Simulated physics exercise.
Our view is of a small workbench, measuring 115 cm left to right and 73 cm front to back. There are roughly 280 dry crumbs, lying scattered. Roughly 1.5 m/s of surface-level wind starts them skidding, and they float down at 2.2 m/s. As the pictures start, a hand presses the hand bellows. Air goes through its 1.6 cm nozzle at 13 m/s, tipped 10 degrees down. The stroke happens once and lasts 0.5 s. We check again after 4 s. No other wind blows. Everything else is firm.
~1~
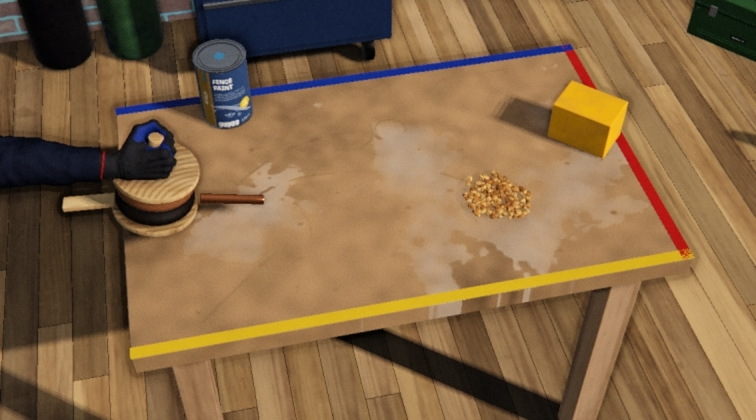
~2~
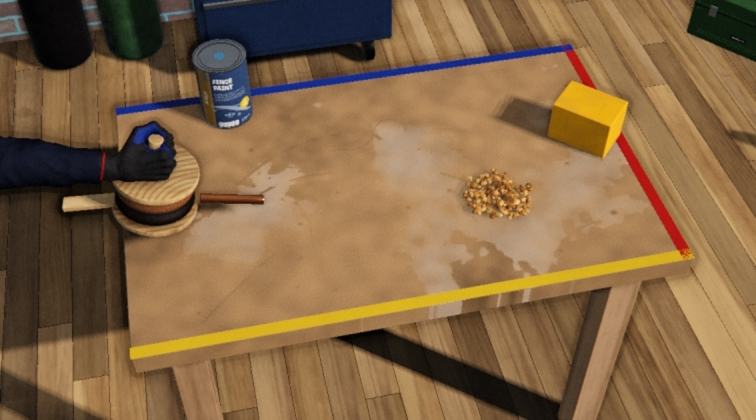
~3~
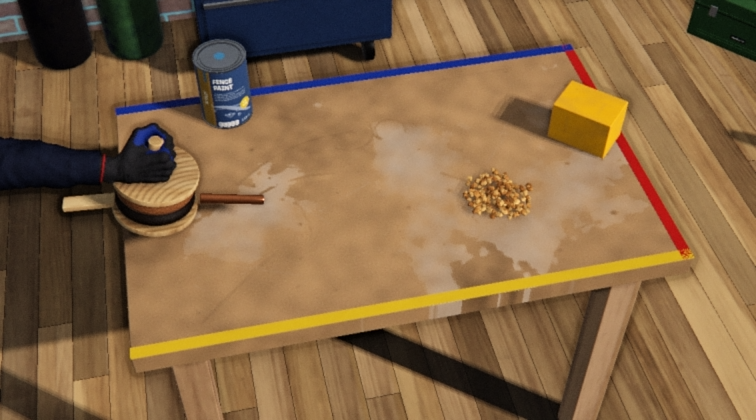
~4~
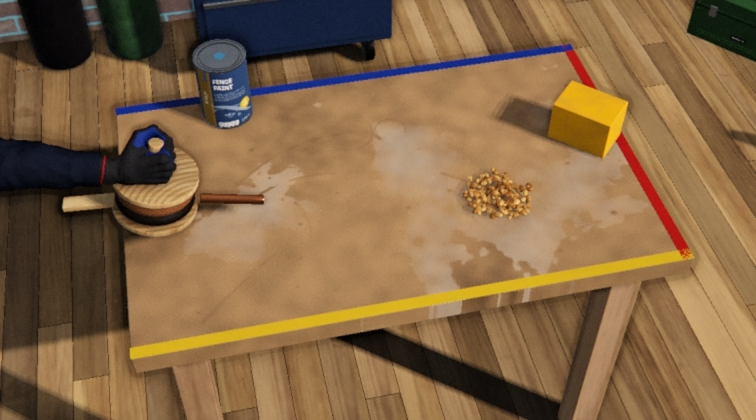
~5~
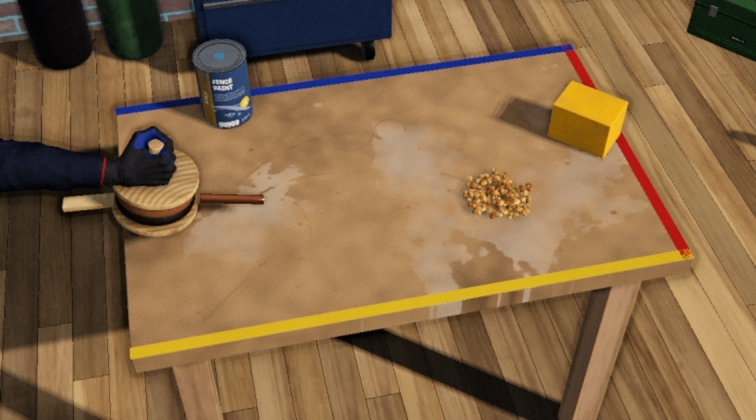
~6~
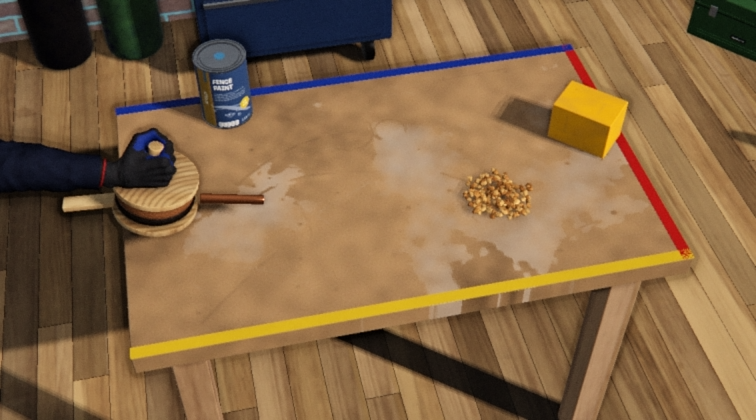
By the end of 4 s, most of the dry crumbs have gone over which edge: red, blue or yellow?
Over the red edge.
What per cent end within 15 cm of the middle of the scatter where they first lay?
About 1 %.
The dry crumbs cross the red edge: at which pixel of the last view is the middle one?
The middle of the crossings lies near (660, 198) in the last picture.
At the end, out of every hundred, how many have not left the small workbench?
Roughly 40 in a hundred.
Then, 0.6 s after the last picture, 0 % are over the yellow edge, 0 % over the blue edge and 8 % over the red edge; the middle of those left on the top is near (633, 194); 5 % are gone or lie where they will stay.
Then, 1.0 s after the last picture, 0 % are over the yellow edge, 0 % over the blue edge and 62 % over the red edge; the middle of those left on the top is near (606, 171); 99 % are gone or lie where they will stay.
Then, 2.0 s after the last picture, 0 % are over the yellow edge, 0 % over the blue edge and 62 % over the red edge; the middle of those left on the top is near (606, 171); 100 % are gone or lie where they will stay.
Then, 3.8 s after the last picture, at the end, 0 % are over the yellow edge, 0 % over the blue edge and 62 % over the red edge; the middle of those left on the top is near (606, 171).
